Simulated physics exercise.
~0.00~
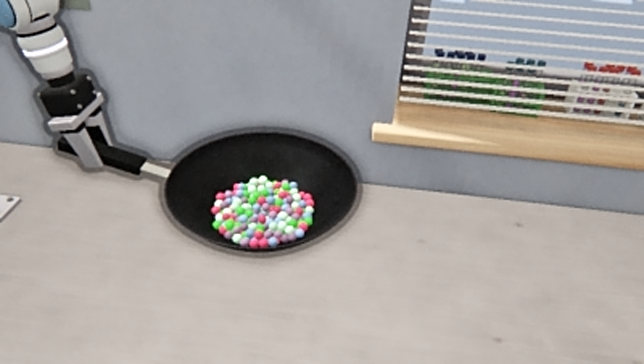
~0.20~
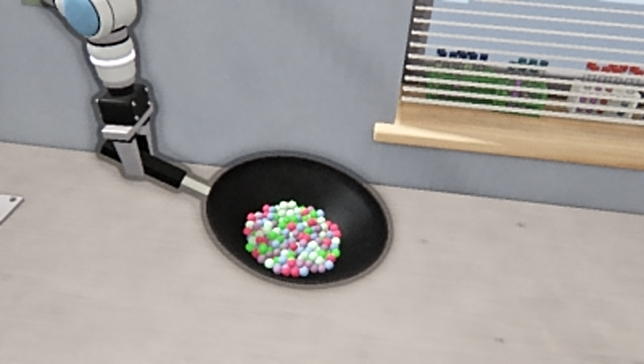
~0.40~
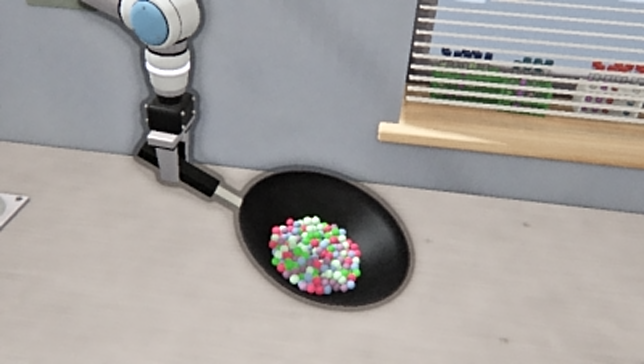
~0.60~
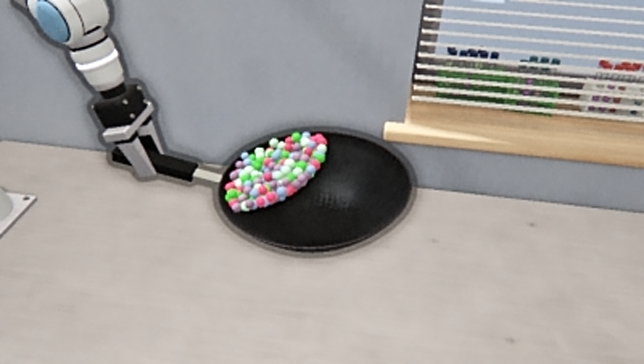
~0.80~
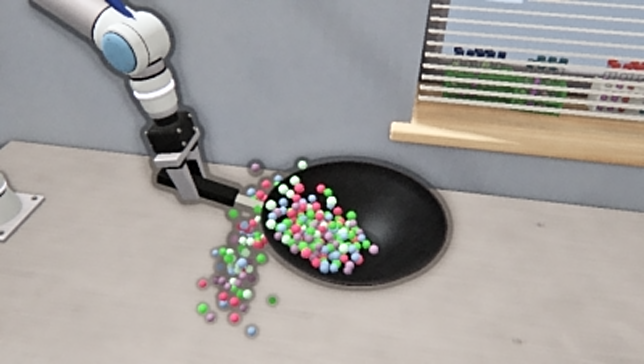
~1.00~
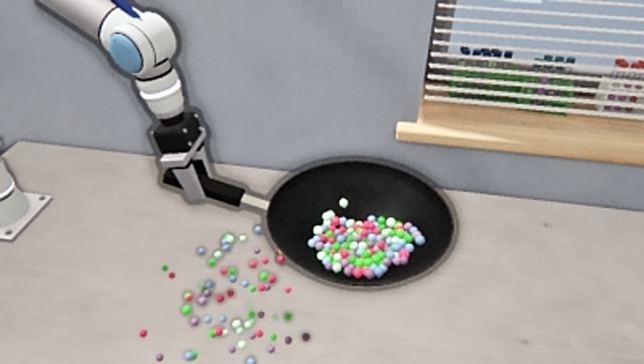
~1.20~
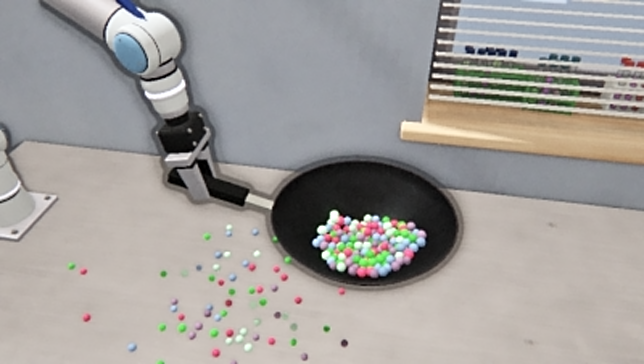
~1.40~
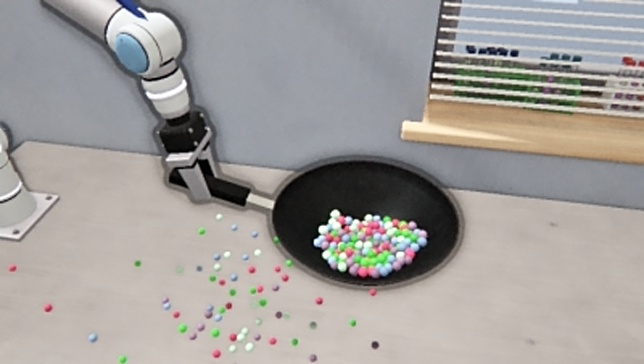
A robot arm moved a black wok full of small colorful balls right and toward the viewer, then jerked it back and forward again, spilling many over the left side; they scattered across the table while most stayed heaped in the still pan.
